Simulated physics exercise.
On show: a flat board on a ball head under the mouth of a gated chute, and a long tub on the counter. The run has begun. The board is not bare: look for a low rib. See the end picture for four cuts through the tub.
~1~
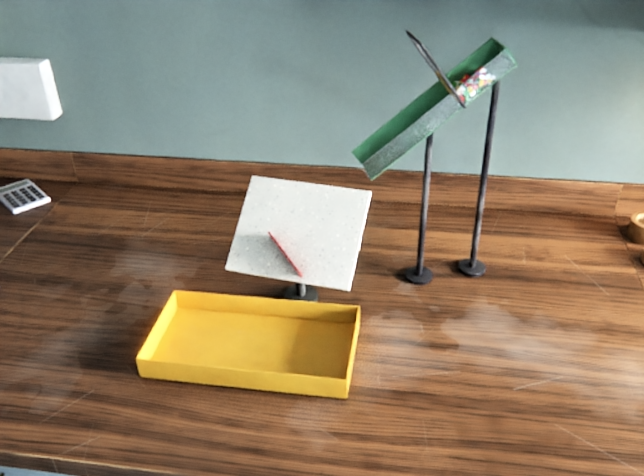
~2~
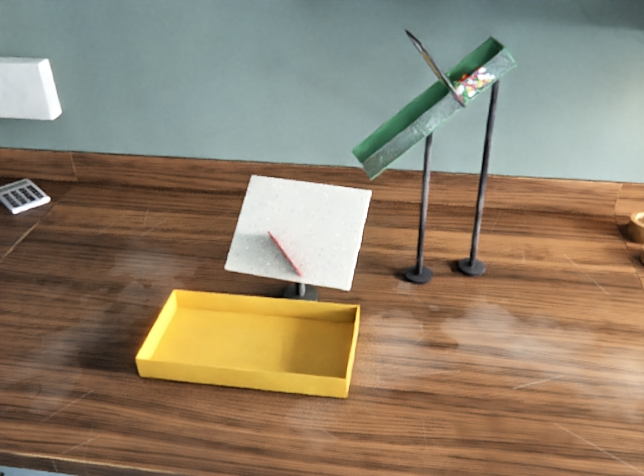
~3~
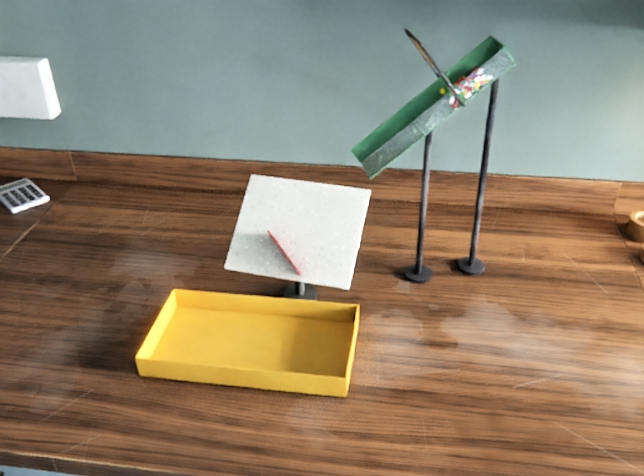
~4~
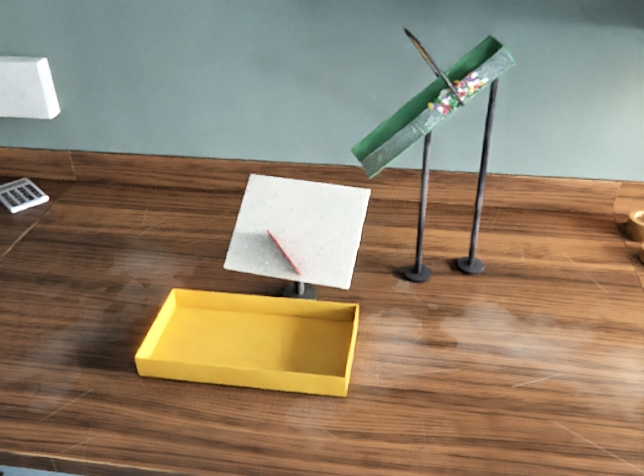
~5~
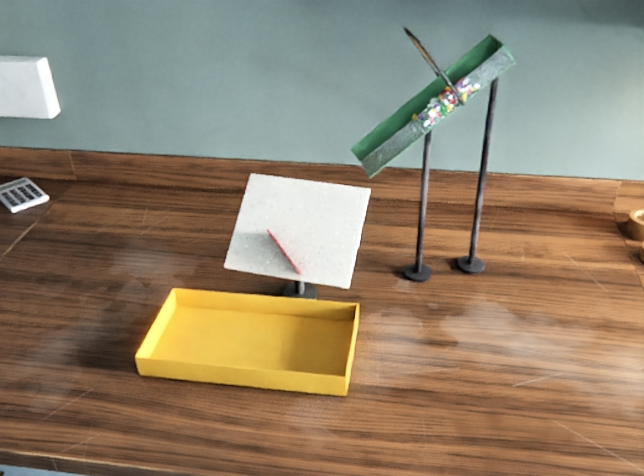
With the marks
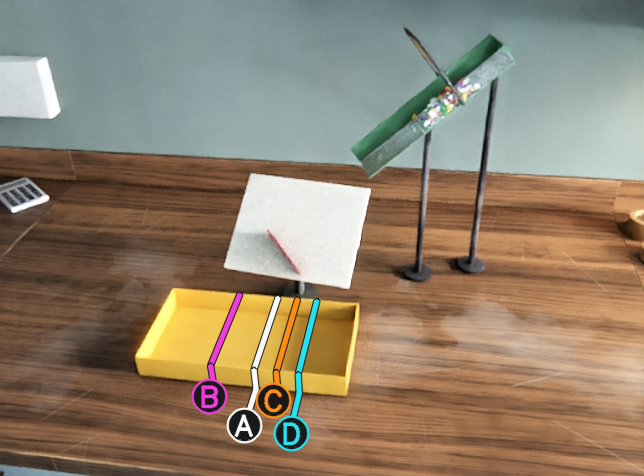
The video shows a green sloping chute on two dark posts above a tilted white board with a thin red rib and a yellow tub, as small multicoloured pieces slide a short way down the chute toward the lower left.
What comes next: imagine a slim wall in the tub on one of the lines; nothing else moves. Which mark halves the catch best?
Use line D.
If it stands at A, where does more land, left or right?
The right side.
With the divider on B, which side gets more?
More lands on the right.
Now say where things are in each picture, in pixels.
In the first frame, load behind the gate (467, 84), jelly beans; lip of the chute (367, 173), sloping fairly steeply.
In the second frame, middle of the board (298, 230), tilted fairly steeply; middle of its low edge (285, 279); of its high edge (310, 183).
In the third frame, front corners of the tub (136, 358) and (346, 379), empty; front of the load (455, 105).
In the fourth frame, middle of the load (454, 92); its front (431, 106), roughly a quarter of the way to the lip; rib from (267, 230) to (298, 271).
In the fifth frame, middle of the load (444, 100); its front (415, 117), roughly a third of the way to the lip.
On the marked copy, line A crosses the front rim at (254, 368); line B crosses the front rim at (210, 364); line C crosses the front rim at (276, 371); line D crosses the front rim at (298, 373).
With A, of what is caught, about a tenth on the left of the divider, almost all on the right.
With B, of what is caught, just a few on the left of the divider, almost all on the right.
With C, of what is caught, about a tenth on the left of the divider, the larger part on the right.
With D, of what is caught, roughly two thirds on the left of the divider, roughly a third on the right.
